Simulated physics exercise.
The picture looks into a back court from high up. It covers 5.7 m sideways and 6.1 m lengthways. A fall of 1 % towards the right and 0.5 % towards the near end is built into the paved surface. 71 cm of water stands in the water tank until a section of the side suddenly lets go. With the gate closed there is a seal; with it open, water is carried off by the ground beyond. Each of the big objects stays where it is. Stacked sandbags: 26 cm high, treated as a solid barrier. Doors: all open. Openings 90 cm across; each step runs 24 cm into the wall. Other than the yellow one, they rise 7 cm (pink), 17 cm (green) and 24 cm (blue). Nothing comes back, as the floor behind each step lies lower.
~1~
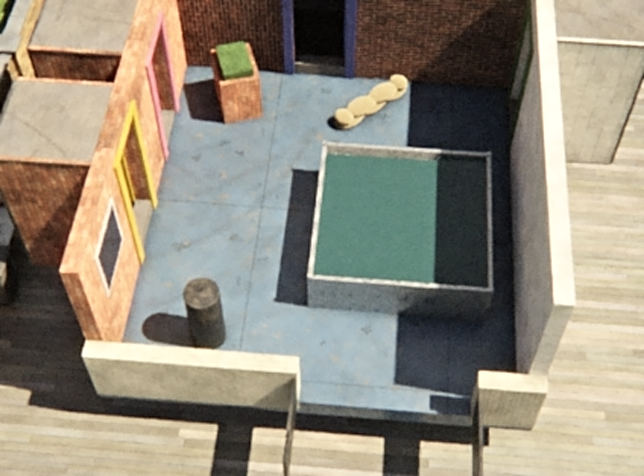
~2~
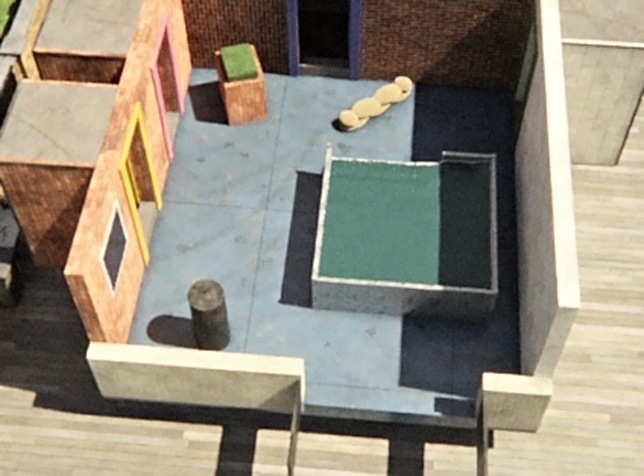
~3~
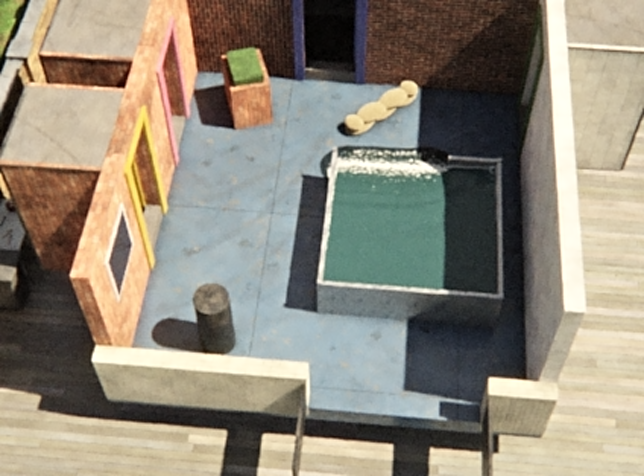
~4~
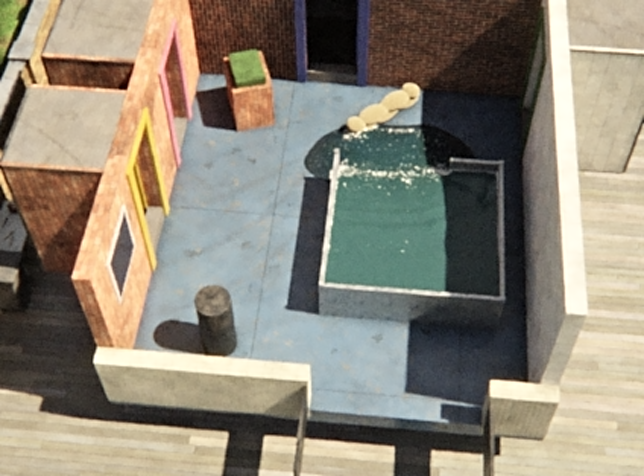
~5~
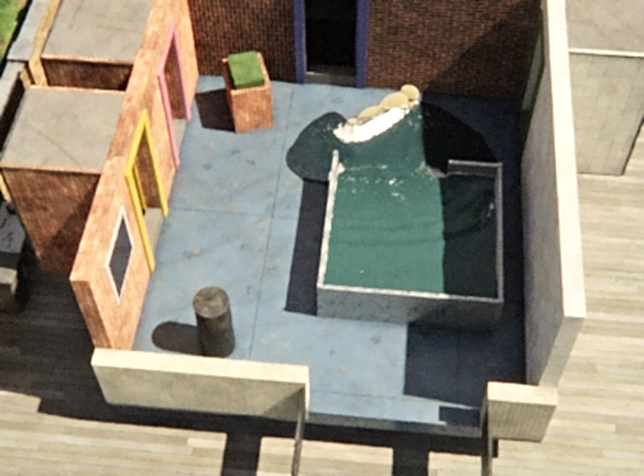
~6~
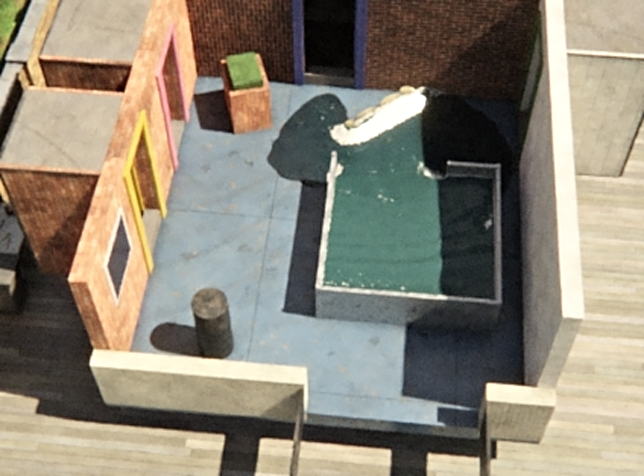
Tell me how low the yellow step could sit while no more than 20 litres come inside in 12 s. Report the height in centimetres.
At least 6 cm or so.
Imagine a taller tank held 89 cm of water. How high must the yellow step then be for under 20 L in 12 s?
Something near 9.0 cm should do.
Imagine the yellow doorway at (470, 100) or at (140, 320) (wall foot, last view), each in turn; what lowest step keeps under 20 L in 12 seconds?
In turn: About 39 cm, about 9.5 cm.
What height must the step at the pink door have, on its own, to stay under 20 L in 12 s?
The pink one would have to be about 11.5 cm high.
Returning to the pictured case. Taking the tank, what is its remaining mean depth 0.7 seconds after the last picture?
49 cm, roughly.
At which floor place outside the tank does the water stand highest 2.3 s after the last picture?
Look close to (512, 106).
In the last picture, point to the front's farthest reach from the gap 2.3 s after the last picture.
The farthest wet point sits near (196, 82).
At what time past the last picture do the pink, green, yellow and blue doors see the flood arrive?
Front arrival: Pink 1.6 seconds, green 0.2 seconds, yellow 2.4 seconds, blue 0.1 seconds.
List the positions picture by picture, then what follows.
Still water, 71 cm deep, in the water tank at (403, 216); the yellow door at (137, 192) is dry, in the first picture.
The gap is on the far side, the front 0.3 m out at a hidden place; the back of the water tank holds 71 cm, in the second picture.
Water pours out on the far side and has run 0.8 m, to (424, 151); about 13 cm deep outside, 71 cm at the back, in the third picture.
The front is at (413, 128), 1.4 m from the gap on the far side; 2.8 m2 of floor is wet, 71 cm left at the back, in the fourth picture.
The front is at (417, 105), 2.0 m from the gap on the far side; 4.3 m2 of floor is wet, 71 cm left at the back, in the fifth picture.
The gap is on the far side, the front 2.3 m out at (450, 96); the back of the water tank holds 68 cm; the yellow door at (147, 202), 3.8 m from the gap, is still 2.6 m from the nearest water, in the sixth picture.
Then, 0.7 s after the last picture water covers 30 % of the floor, deepest (66 cm) near (512, 106); it has not reached the yellow door.
Then, 2.3 s after the last picture water covers 45 % of the floor, deepest (46 cm) near (512, 106); it has not reached the yellow door.
Then, 11.3 s after the last picture water covers 95 % of the floor, deepest (20 cm) near (518, 405); 6 cm at the yellow door, 0 litres in over its 24 cm step.
At the yellow door as built, the water peaked near 11 cm, 4.1 s after the last picture.
With a step of 5.5 cm, 25 litres would have come in within the 12 s; with 7 cm, 11 litres. So under 20 litres takes about 6 cm.
